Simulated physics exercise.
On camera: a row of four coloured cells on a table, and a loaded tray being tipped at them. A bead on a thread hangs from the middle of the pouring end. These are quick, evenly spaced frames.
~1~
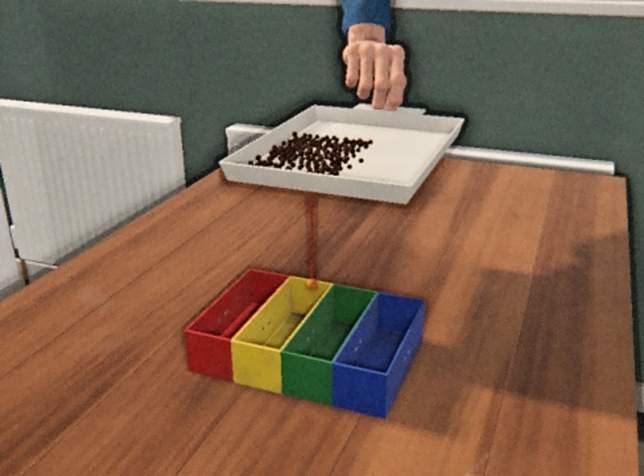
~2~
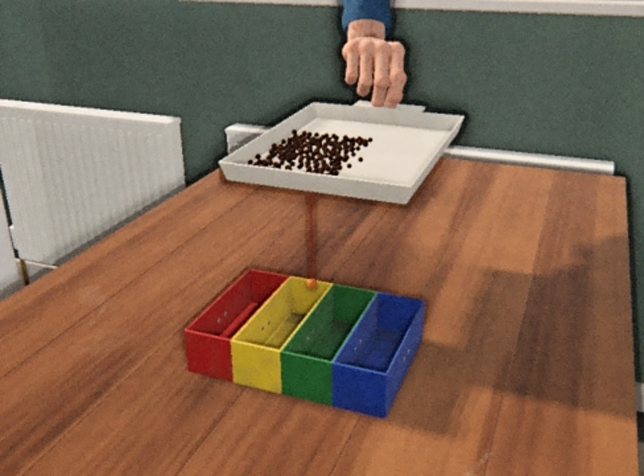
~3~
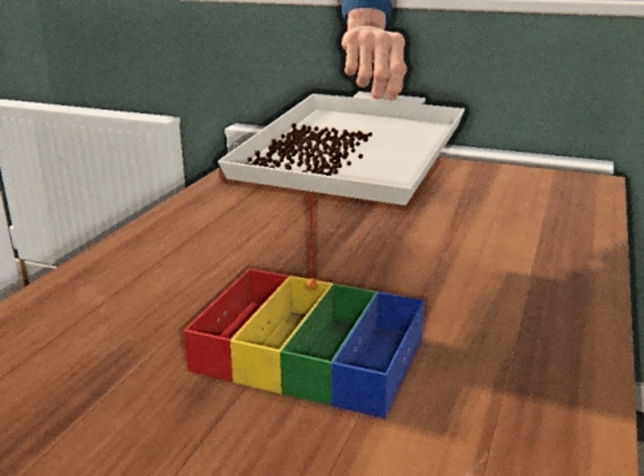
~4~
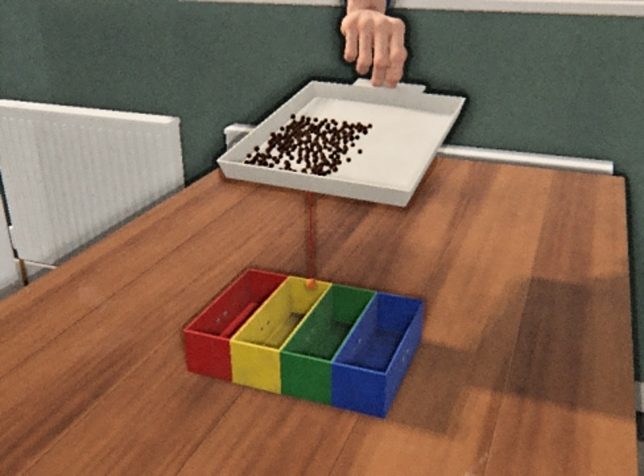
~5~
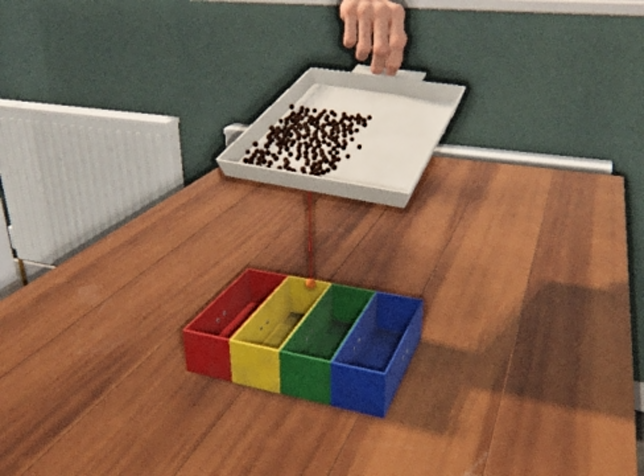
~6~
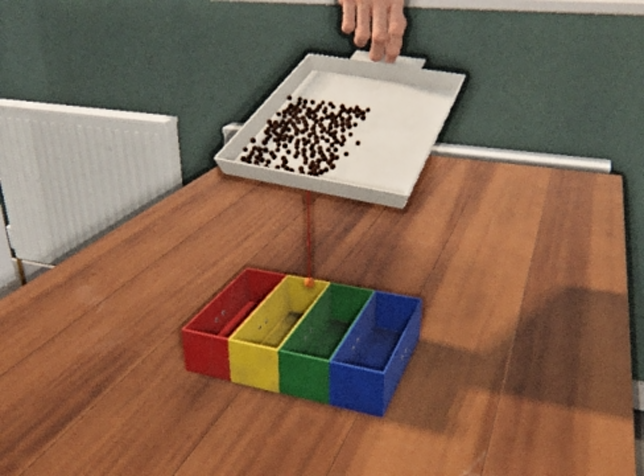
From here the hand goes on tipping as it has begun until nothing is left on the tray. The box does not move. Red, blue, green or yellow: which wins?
Most goes to the blue cell.
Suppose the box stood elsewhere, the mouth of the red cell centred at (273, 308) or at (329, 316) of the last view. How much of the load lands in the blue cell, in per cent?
The first gives 10 %, the second 0 %.
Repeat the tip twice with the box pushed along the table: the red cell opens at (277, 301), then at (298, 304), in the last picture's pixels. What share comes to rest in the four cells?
About 100 and 100 per cent.
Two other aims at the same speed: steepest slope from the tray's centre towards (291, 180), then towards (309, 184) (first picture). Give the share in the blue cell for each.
The first gives 0 %, the second 0 %.
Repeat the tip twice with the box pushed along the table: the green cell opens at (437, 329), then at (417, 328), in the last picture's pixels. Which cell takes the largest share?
At the first place the yellow one, at the second the yellow cell.
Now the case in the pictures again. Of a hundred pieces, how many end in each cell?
In per cent, red cell 0, yellow cell 20, green cell 30 and blue cell 50.
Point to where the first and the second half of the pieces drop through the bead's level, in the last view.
Early half (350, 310), late half (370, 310).
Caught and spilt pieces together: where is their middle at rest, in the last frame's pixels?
Near (354, 365).
Soon, tray tipped steeply; nearly all on the tray; a stray few in the blue cell; a stray few falling or outside the box.
A while on, tray tipped right over; about a quarter on the tray; about a quarter in the blue cell; about a quarter in the green cell; a small part in the yellow cell; about a quarter falling or outside the box.
Towards the end, tray tipped past a quarter turn; about half in the blue cell; about a quarter in the green cell; about a quarter in the yellow cell; a stray few falling or outside the box.
Finally, tray tipped past a quarter turn; about half in the blue cell; about a quarter in the green cell; about a quarter in the yellow cell; none in the red cell; a stray few outside the box.
